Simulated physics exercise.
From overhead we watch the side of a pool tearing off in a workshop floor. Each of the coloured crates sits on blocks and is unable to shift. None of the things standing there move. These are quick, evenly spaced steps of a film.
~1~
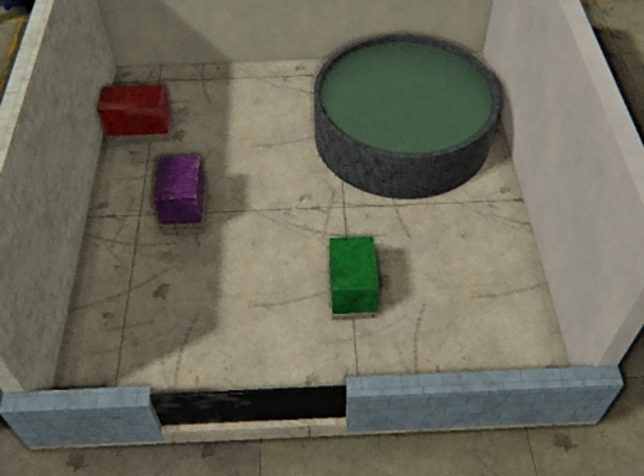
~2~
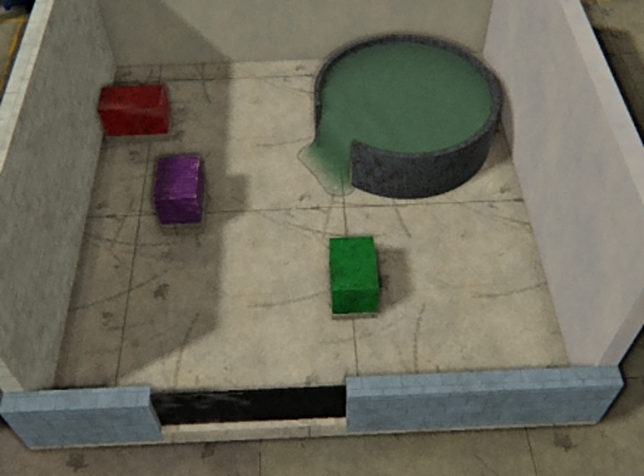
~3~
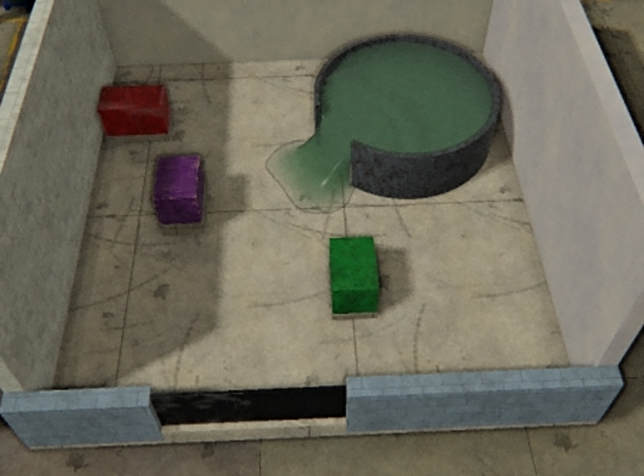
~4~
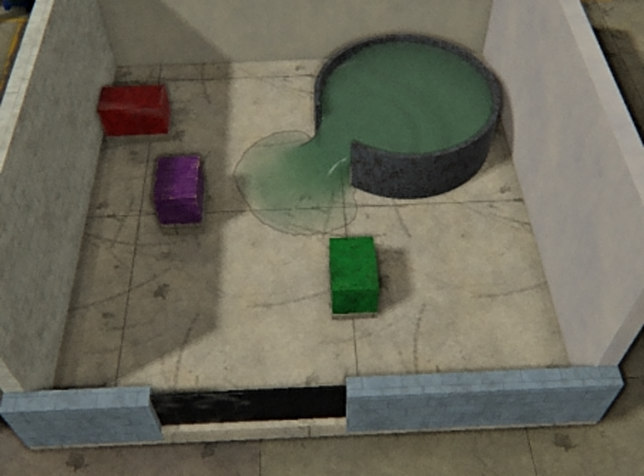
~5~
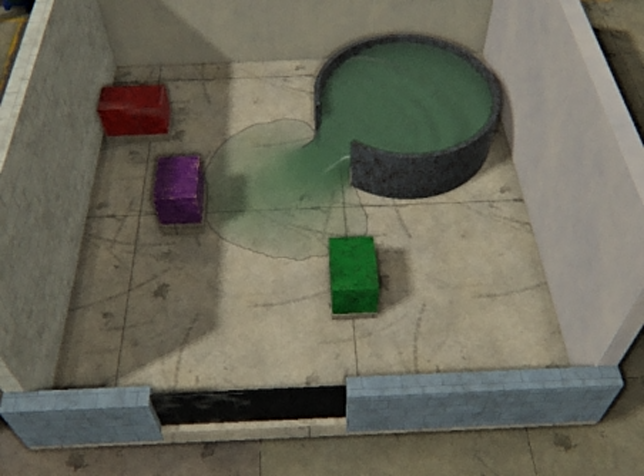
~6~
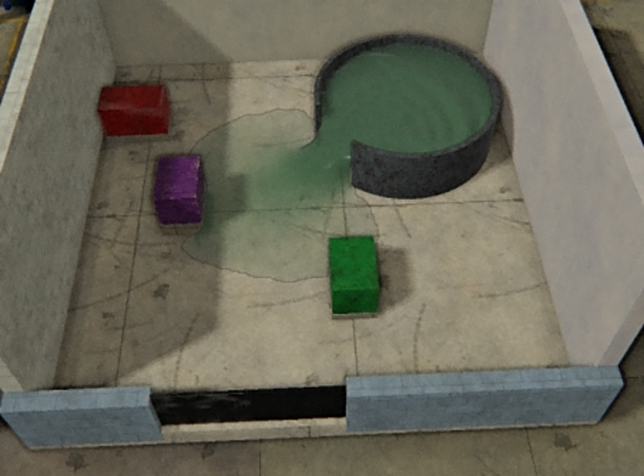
A round pool opens at its left side and green water spreads across the floor between crates.
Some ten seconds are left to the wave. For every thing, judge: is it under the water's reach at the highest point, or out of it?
The red crate meets the water; the purple crate meets the water; the green crate meets the water.
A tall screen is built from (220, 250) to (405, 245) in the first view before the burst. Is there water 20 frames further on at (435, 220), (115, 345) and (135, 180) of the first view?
First inundated, then inundated, then inundated.
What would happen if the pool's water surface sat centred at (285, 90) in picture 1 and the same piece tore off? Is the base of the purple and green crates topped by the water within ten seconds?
Purple crate: Flooded; green crate: Flooded.
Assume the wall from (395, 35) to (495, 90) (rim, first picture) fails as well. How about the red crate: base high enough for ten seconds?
The red crate gets flooded.
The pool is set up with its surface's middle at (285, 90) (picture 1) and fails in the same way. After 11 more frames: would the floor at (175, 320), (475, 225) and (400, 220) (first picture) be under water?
Submerged, untouched, untouched.
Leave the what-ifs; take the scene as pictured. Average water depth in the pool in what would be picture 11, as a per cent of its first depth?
My reading is roughly 76 in a hundred.
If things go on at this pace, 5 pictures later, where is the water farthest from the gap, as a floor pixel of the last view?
Best guess: Near (58, 365).
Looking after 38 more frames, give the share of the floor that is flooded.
Estimated share: About 85 %.
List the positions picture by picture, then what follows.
The first picture shows still water in the round pool at (406, 95).
In the second picture, water pours out at (332, 152) and has run to (340, 193).
In the third picture, water pours out at (332, 155) and has run to (272, 164).
In the fourth picture, the front is at (264, 218), out from the gap at (332, 156).
In the fifth picture, the front is at (214, 223), out from the gap at (332, 155).
In the sixth picture, the front is at (191, 250), out from the gap at (332, 155).
A moment on, water covers 40 % of the floor; the red crate water round its plinth, the purple crate water round its plinth, the green crate water round its plinth.
Next, water covers 50 % of the floor; the red crate water round its plinth, the purple crate water round its plinth, the green crate water round its plinth.
Then, water covers 60 % of the floor; the red crate water round its plinth, the purple crate water round its plinth, the green crate water round its plinth.
Later, water covers 85 % of the floor; the red crate water round its plinth, the purple crate water round its plinth, the green crate water round its plinth.
In the end, water covers 100 % of the floor; the red crate was topped, the purple crate was topped, the green crate was topped.
